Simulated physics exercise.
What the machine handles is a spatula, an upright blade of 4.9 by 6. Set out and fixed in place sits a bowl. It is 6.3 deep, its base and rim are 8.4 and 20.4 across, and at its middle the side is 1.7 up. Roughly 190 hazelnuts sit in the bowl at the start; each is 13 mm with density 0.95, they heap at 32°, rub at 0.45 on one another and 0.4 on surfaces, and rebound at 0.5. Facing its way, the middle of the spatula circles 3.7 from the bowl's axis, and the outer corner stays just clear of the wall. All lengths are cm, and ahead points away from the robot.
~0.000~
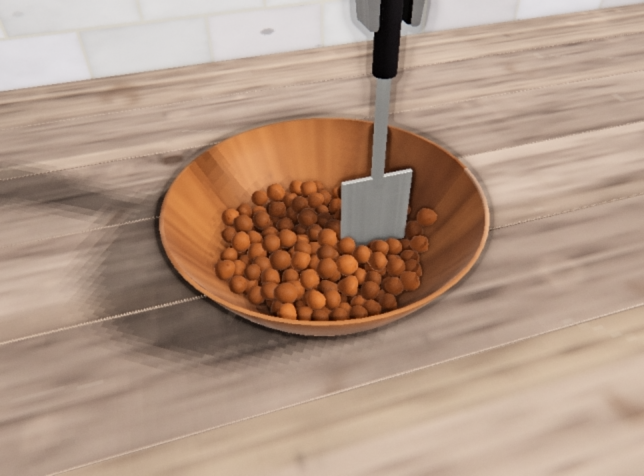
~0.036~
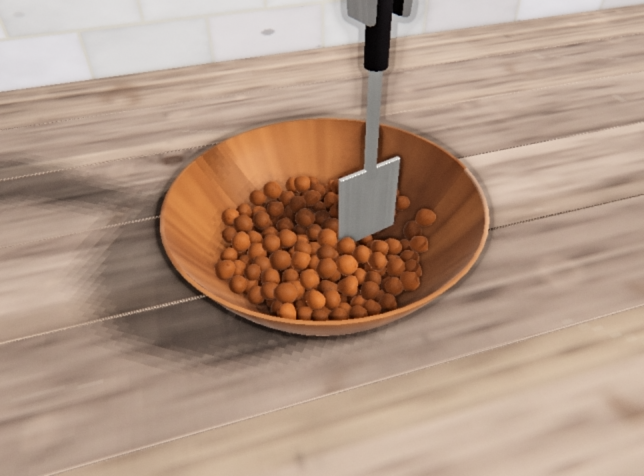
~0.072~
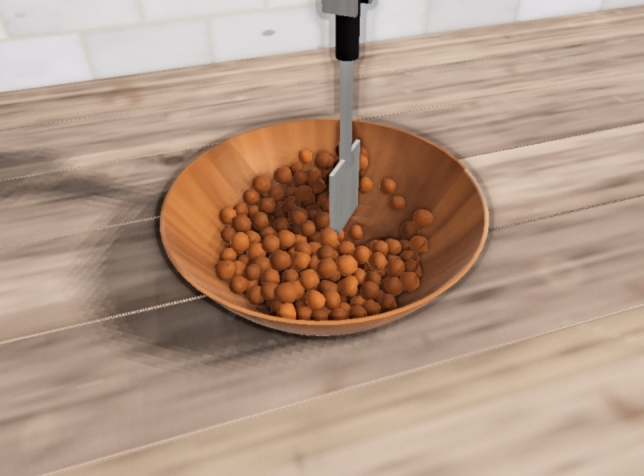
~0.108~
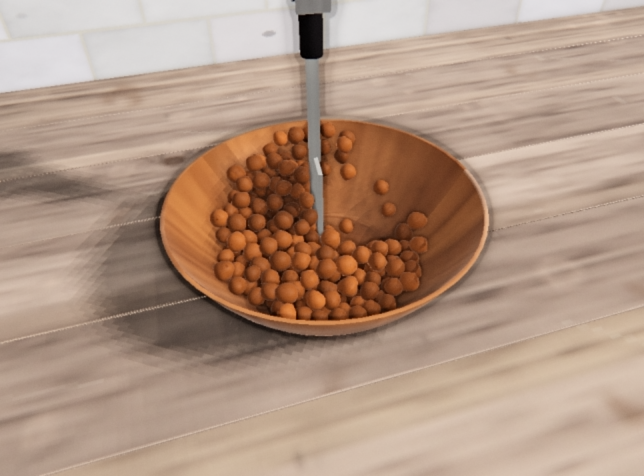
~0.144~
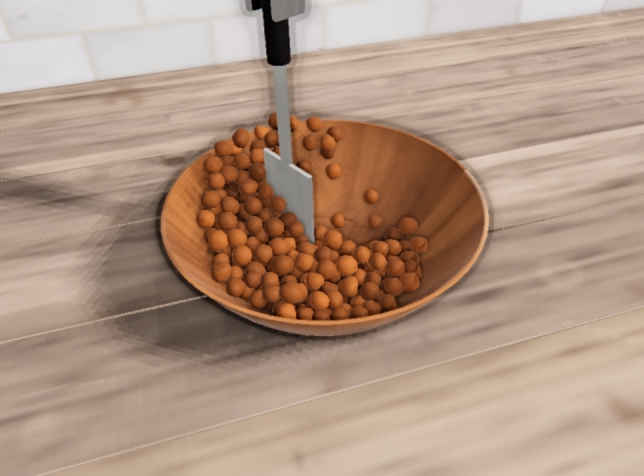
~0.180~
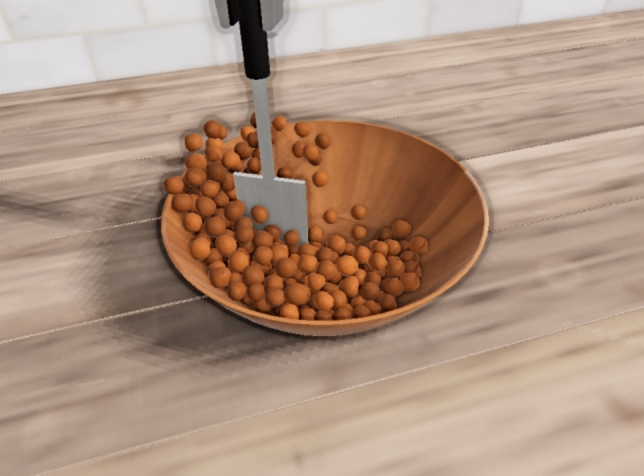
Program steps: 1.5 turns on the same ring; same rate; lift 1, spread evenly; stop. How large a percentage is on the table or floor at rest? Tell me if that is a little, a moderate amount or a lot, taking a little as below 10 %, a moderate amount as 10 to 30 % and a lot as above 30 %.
A moderate amount, from 10 to 30 %.
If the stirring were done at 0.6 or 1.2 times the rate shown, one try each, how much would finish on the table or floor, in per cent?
Roughly 0 and 30 per cent.
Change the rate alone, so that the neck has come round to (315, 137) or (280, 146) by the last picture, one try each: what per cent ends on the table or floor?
Roughly 0 per cent on the first try and 5 per cent on the second.
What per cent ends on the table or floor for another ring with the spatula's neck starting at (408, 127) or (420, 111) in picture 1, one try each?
20 and 0 per cent.
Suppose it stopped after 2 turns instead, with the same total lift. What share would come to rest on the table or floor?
I'd reckon near 15 per cent.
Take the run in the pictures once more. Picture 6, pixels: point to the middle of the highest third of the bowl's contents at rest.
Looks like roughly (319, 249) to me.
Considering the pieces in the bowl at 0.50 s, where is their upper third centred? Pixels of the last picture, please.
The centre is roughly (367, 189).
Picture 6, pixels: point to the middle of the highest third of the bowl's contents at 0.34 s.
Roughly at (398, 271).
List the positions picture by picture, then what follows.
The first picture shows spatula neck at (379, 157), 0° round; upper third of the load around (316, 240), from x 225 to 425, top at y 190; 194 in the bowl.
The second picture shows spatula neck at (371, 149), 15° round; upper third of the load around (316, 229), from x 225 to 425, top at y 185.
The third picture shows spatula neck at (346, 138), 49° round; upper third of the load around (309, 207), from x 225 to 420, top at y 150.
The fourth picture shows spatula neck at (314, 136), 82° round; upper third of the load around (287, 189), from x 220 to 420, top at y 130.
The fifth picture shows spatula neck at (285, 143), 116° round; upper third of the load around (253, 188), from x 205 to 420, top at y 120.
The sixth picture shows spatula neck at (267, 158), 150° round; upper third of the load around (229, 195), from x 175 to 420, top at y 120; 193 in the bowl, 1 in flight or on the tool.
By 0.34 s, 298° round, highest piece 9 above the table; 175 in the bowl, 9 on the table or floor, 10 in flight or on the tool.
By 0.50 s, 87° round, highest piece 9 above the table; 165 in the bowl, 24 on the table or floor, 5 in flight or on the tool.
By 0.78 s, 180° round, highest piece 5 above the table; 164 in the bowl, 30 on the table or floor.
By 1.48 s, 180° round, highest piece 4 above the table; 164 in the bowl, 30 on the table or floor.
Final count, 164 in the bowl, 30 on the table or floor. That is 15 % on the table or floor.
